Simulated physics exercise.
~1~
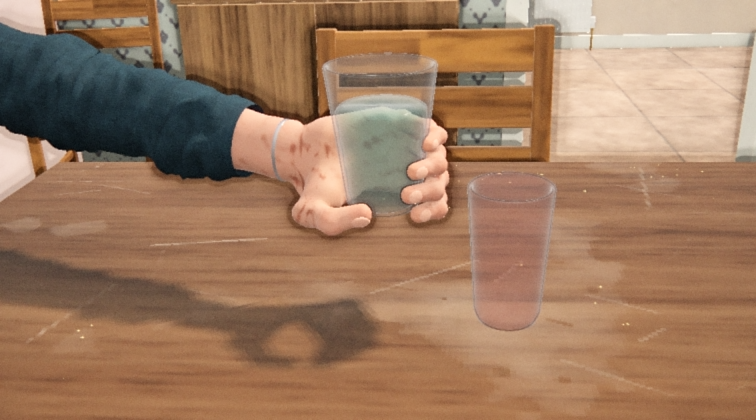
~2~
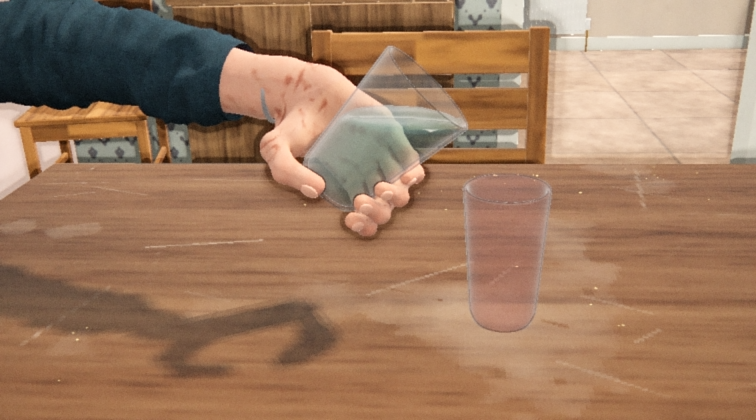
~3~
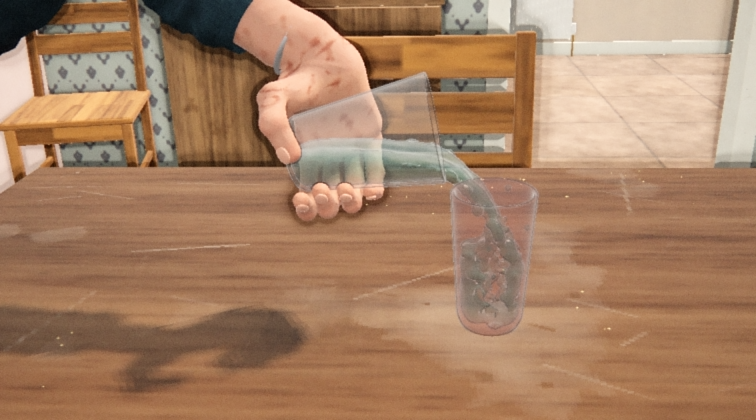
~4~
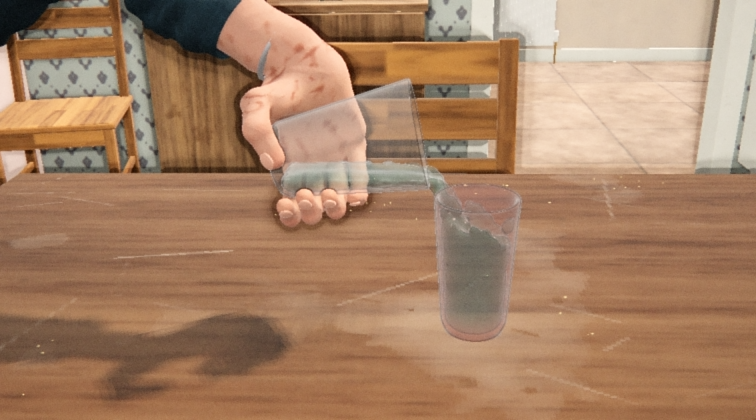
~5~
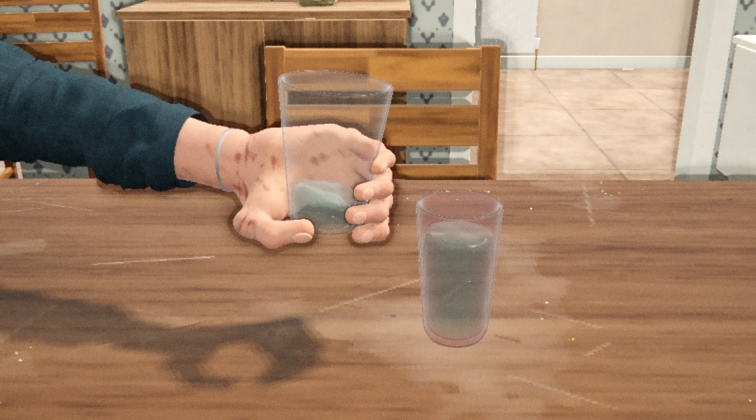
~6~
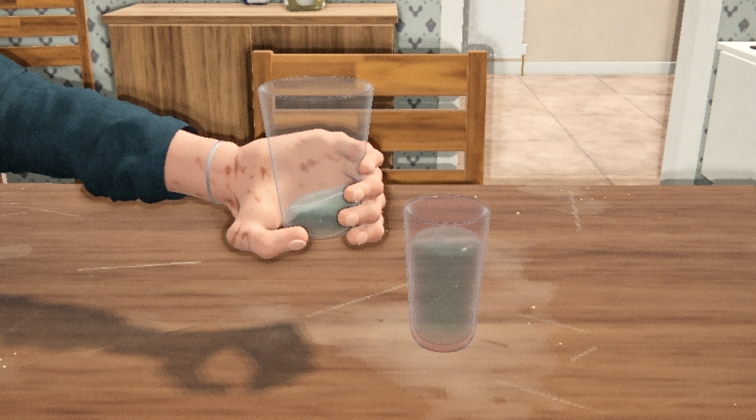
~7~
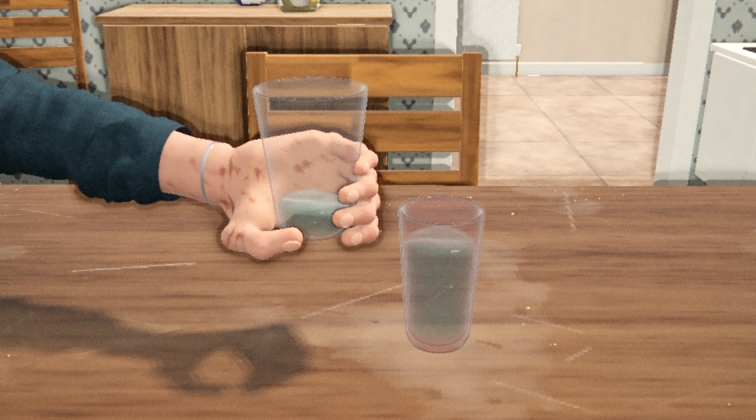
On a scratched wooden table top in a room with wooden chairs and a tiled floor, an empty slim glass stands while a hand in a dark blue sleeve holds up a drinking glass of greenish water to its left. The hand gradually tips the drinking glass to the right until it lies nearly on its side. Water streams over the rim into the slim glass, churning as the level climbs. The hand then turns the drinking glass upright again. At the end, the slim glass is mostly full and a little water remains in the held glass.
